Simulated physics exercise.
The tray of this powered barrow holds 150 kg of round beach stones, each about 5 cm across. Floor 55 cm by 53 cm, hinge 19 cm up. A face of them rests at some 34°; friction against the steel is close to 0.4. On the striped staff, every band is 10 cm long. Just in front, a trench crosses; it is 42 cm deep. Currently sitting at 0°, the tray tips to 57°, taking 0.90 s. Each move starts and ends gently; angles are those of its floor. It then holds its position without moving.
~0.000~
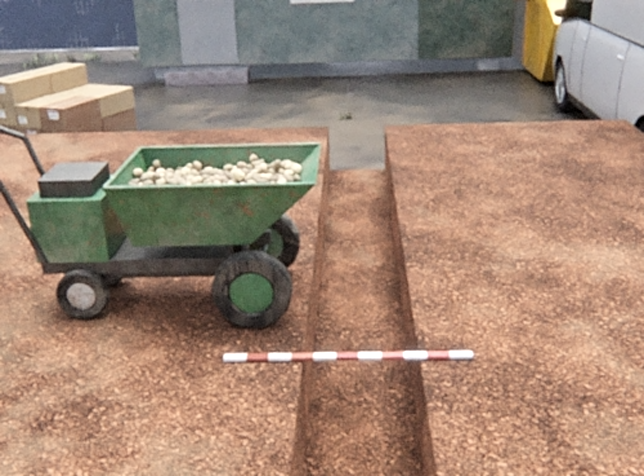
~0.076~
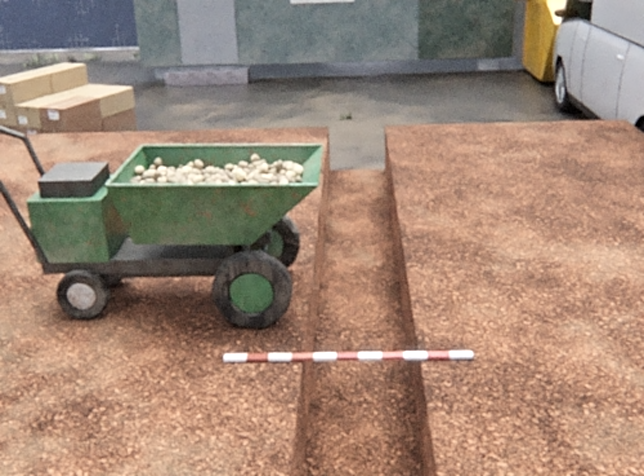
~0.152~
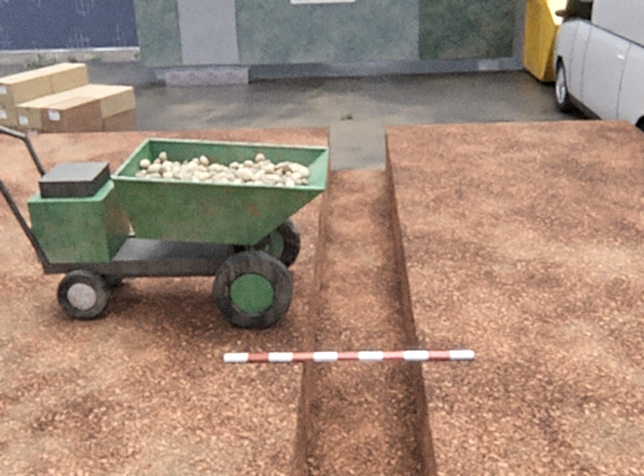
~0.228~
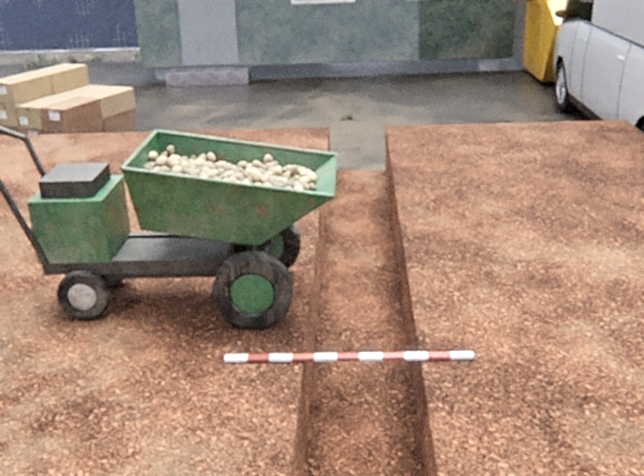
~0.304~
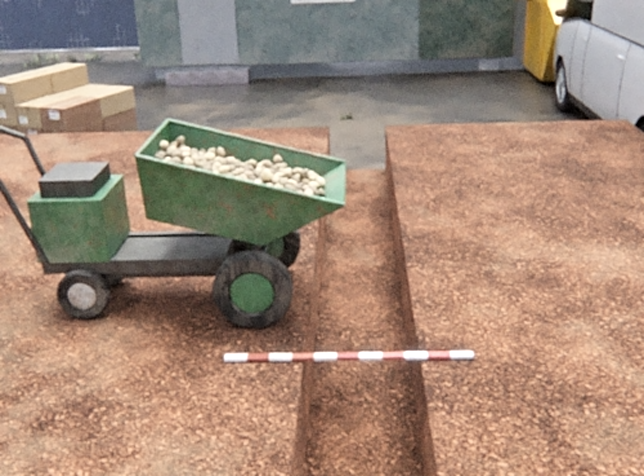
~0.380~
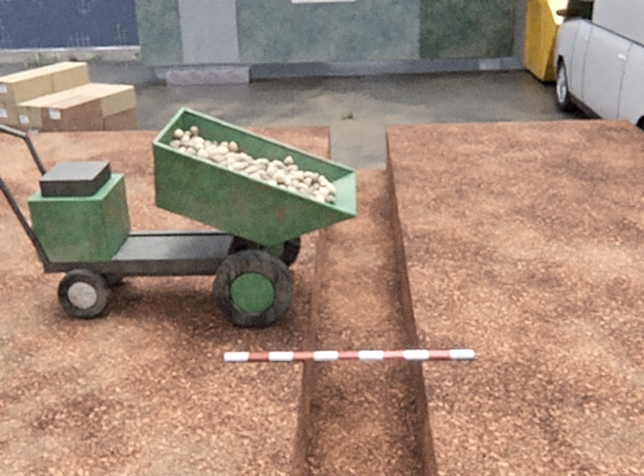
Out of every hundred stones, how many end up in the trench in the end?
Around 49 in every hundred.
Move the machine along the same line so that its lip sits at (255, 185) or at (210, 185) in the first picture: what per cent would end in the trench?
From the first spot near 95, from the second near 100 per cent.
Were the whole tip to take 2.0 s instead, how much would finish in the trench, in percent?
Near 60 per cent.
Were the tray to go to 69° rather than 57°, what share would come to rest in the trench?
In that case some 50 per cent.
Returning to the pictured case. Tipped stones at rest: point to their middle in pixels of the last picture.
In the last view, about (420, 292).
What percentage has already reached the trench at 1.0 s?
10 per cent, give or take.
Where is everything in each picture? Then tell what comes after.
The tray is at 0°, its lip at (315, 184); the top of the load is at (243, 169), in the first frame.
Lip at (317, 186), floor tilted 1°, highest stones at (241, 168); the stones move at 0.2 m/s on average, in the second frame.
Lip at (324, 190), floor tilted 4°, highest stones at (199, 168); the stones move at 0.4 m/s on average, in the third frame.
Lip at (334, 197), floor tilted 9°, highest stones at (174, 162); the stones move at 0.6 m/s on average, in the fourth frame.
The tray is at 15°, its lip at (344, 205); the top of the load is at (172, 152); the stones move at 0.7 m/s on average, in the fifth frame.
The tray is at 22°, its lip at (356, 216); the top of the load is at (184, 141); the stones move at 0.8 m/s on average, in the sixth frame.
After 0.7 s the floor is at 48°; 100 % in the tray; the foremost stones are at (368, 239).
After 1.0 s the floor is at 57°; 85 % in the tray, 9 % in the trench, 6 % past the trench; the foremost stones are at (433, 283).
After 1.4 s the floor is at 57°; 41 % in the tray, 14 % in the trench, 44 % past the trench; the foremost stones are at (542, 295).
After 3.3 s the floor is at 57°; 0 % in the tray, 49 % in the trench, 51 % past the trench; the foremost stones are at (644, 290).
